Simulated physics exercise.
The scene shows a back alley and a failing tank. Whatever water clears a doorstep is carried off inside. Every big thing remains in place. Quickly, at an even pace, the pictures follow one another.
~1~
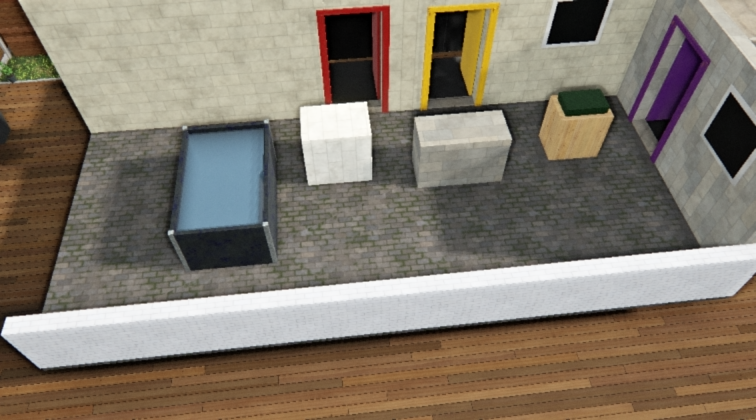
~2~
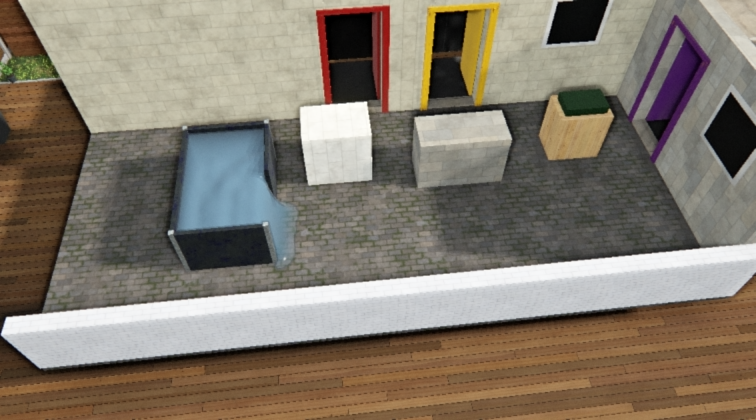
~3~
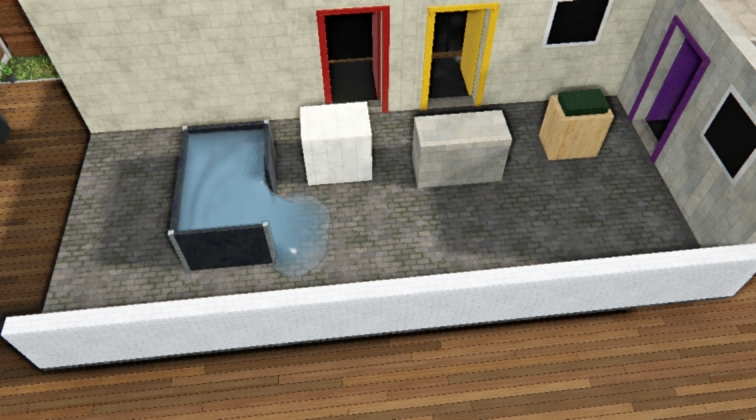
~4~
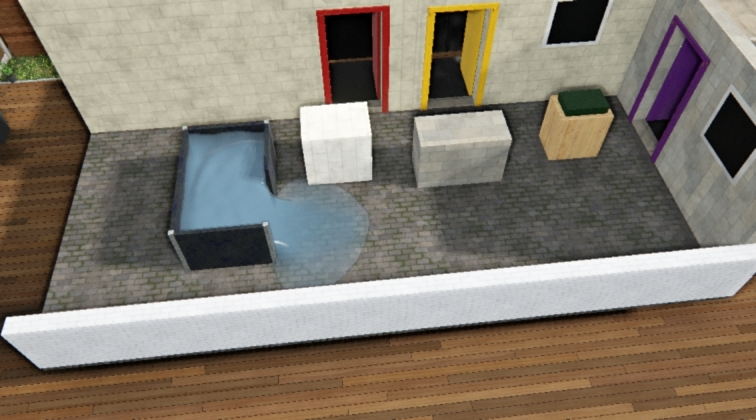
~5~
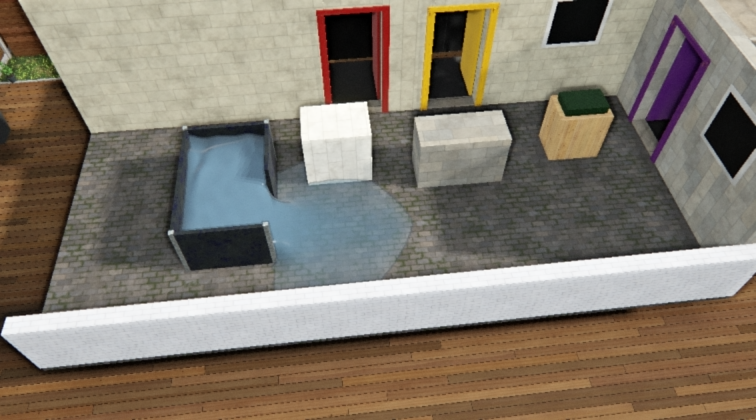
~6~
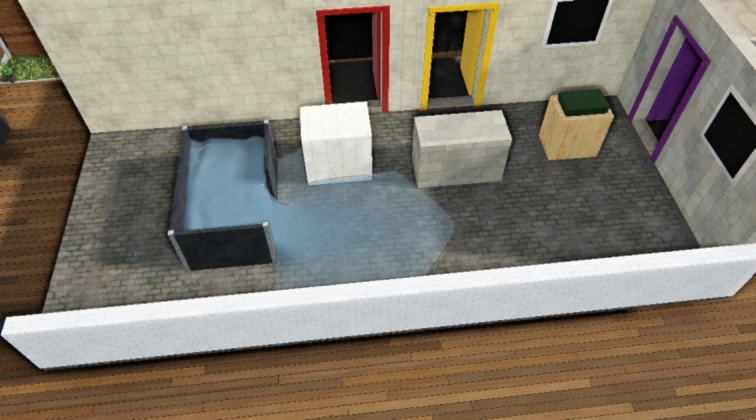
Water pouring from the right side of a dark-framed tank and spreading rightward across grey paving past a white block.
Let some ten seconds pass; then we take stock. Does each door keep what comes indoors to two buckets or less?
As I see it, the purple door will receive over two buckets, the yellow door will receive over two buckets, the red door will receive two buckets or fewer.
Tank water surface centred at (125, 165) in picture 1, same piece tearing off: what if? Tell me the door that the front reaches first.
The door meant here is the red-painted one.
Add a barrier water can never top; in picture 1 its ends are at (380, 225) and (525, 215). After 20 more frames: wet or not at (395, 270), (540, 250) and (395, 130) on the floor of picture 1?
Submerged; submerged; submerged.
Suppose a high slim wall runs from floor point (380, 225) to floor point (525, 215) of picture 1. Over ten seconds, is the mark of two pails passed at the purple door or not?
Going one by one: Purple door gets more than that.
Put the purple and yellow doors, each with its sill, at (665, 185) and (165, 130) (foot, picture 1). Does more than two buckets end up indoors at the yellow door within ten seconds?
Note - yellow one: Short of the mark.
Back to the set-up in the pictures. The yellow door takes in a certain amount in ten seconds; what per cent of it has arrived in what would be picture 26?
I'd put it at about 10 per cent.
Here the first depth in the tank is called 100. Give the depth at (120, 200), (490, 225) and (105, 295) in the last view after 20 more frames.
In turn 0, 6 and 0 in a hundred.
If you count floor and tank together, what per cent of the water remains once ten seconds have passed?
Roughly 90 percent.
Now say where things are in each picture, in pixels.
In the first picture, the tank at (224, 177) is whole and still.
In the second picture, water pours out at (271, 223) and has run to (278, 266).
In the third picture, water pours out at (271, 223) and has run to (319, 205).
In the fourth picture, the front is at (361, 211), out from the gap at (271, 224).
In the fifth picture, water pours out at (271, 224) and has run to (406, 228).
In the sixth picture, the front is at (449, 228), out from the gap at (271, 224).
A moment on, water covers 35 % of the floor; the purple door not reached, the yellow door not reached, the red door not reached.
Next, water covers 50 % of the floor; the purple door not reached, the yellow door wet at the sill, nothing in, the red door wet at the sill, nothing in.
Then, water covers 60 % of the floor; the purple door under two buckets in, the yellow door under two buckets in, the red door wet at the sill, nothing in.
Later, water covers 75 % of the floor; the purple door over two buckets in, the yellow door under two buckets in, the red door wet at the sill, nothing in.
In the end, water covers 75 % of the floor; the purple door far over two buckets in, the yellow door over two buckets in, the red door wet at the sill, nothing in.
